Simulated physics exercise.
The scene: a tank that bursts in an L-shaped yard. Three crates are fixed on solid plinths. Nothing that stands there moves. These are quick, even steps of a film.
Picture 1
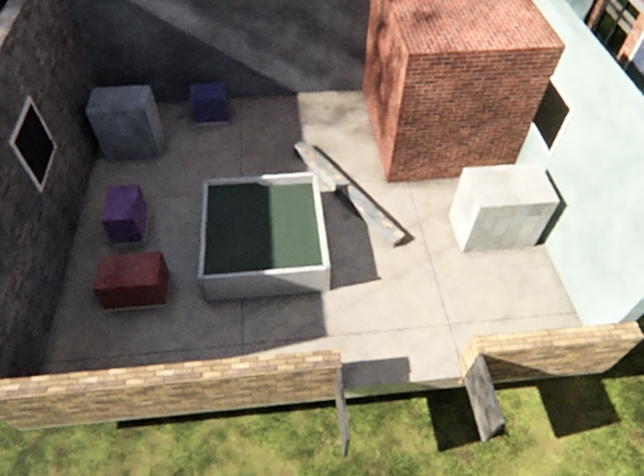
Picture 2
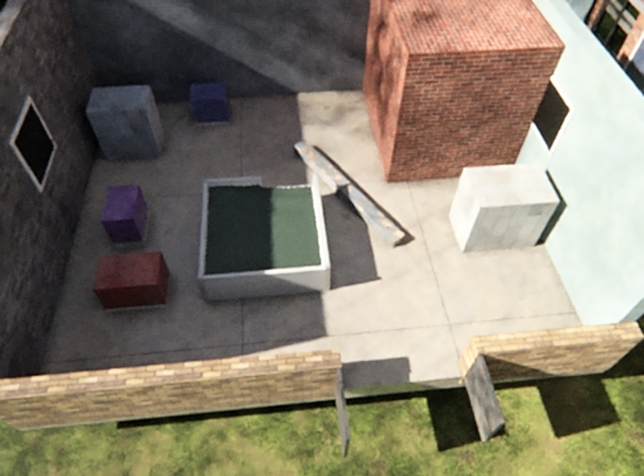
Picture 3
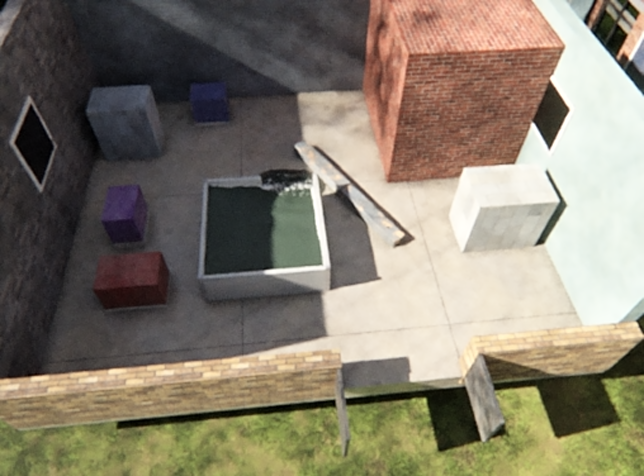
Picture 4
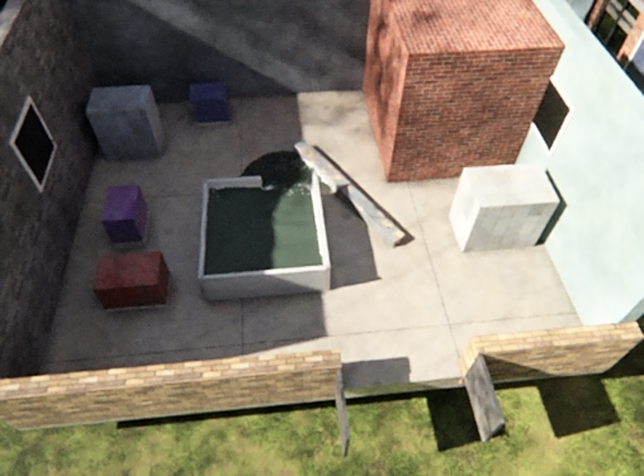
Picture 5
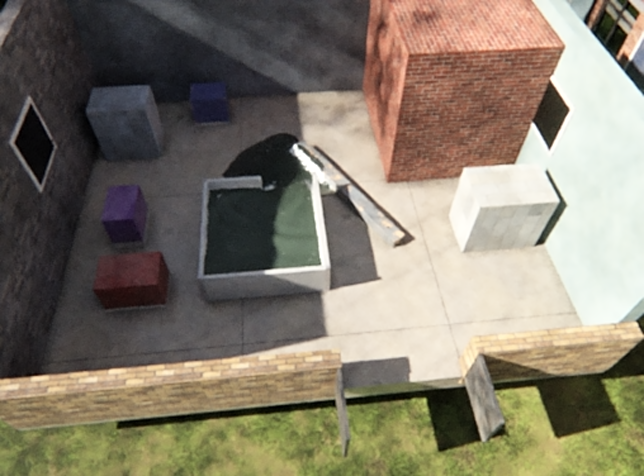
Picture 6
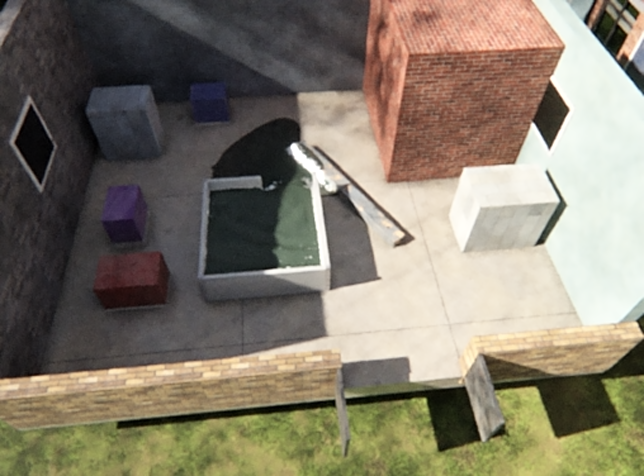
Dark water pouring through a gap in the far side of a square tank, spreading across the paved yard behind it.
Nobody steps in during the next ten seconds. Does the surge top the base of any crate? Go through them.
One by one: The red crate gets wet; the blue crate gets wet; the purple crate stays dry.
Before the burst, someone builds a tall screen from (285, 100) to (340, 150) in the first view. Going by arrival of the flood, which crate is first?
First comes the blue one.
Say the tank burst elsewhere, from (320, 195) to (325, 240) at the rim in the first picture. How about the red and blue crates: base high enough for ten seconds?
My reading: Red keeps dry, blue is safe.
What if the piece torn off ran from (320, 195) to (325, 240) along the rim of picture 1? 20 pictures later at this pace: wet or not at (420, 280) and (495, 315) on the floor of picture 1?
In turn: Wet, wet.
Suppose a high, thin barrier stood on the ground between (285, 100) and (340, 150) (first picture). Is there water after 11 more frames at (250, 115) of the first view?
Answer: Under water.
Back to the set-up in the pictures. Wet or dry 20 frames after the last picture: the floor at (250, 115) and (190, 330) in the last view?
As listed: Wet, no water.
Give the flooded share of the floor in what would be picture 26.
Near 35 in a hundred.
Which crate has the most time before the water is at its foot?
The red one.
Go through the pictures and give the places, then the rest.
In the first frame, still water in the water tank at (263, 224).
In the second frame, water pours out on the water tank's far side and has run to a hidden place.
In the third frame, the front is at (268, 175), out from the gap on the water tank's far side.
In the fourth frame, the front is at (271, 156), out from the gap on the water tank's far side.
In the fifth frame, water pours out on the water tank's far side and has run to (279, 137).
In the sixth frame, water pours out on the water tank's far side and has run to (280, 121).
A moment on, water covers 15 % of the floor; the red crate not reached, the blue crate water round its plinth, the purple crate not reached.
Next, water covers 30 % of the floor; the red crate not reached, the blue crate water round its plinth, the purple crate not reached.
Then, water covers 35 % of the floor; the red crate not reached, the blue crate water round its plinth, the purple crate water round its plinth.
Later, water covers 60 % of the floor; the red crate water round its plinth, the blue crate water round its plinth, the purple crate water round its plinth.
In the end, water covers 85 % of the floor; the red crate was topped, the blue crate was topped, the purple crate stayed above the water.
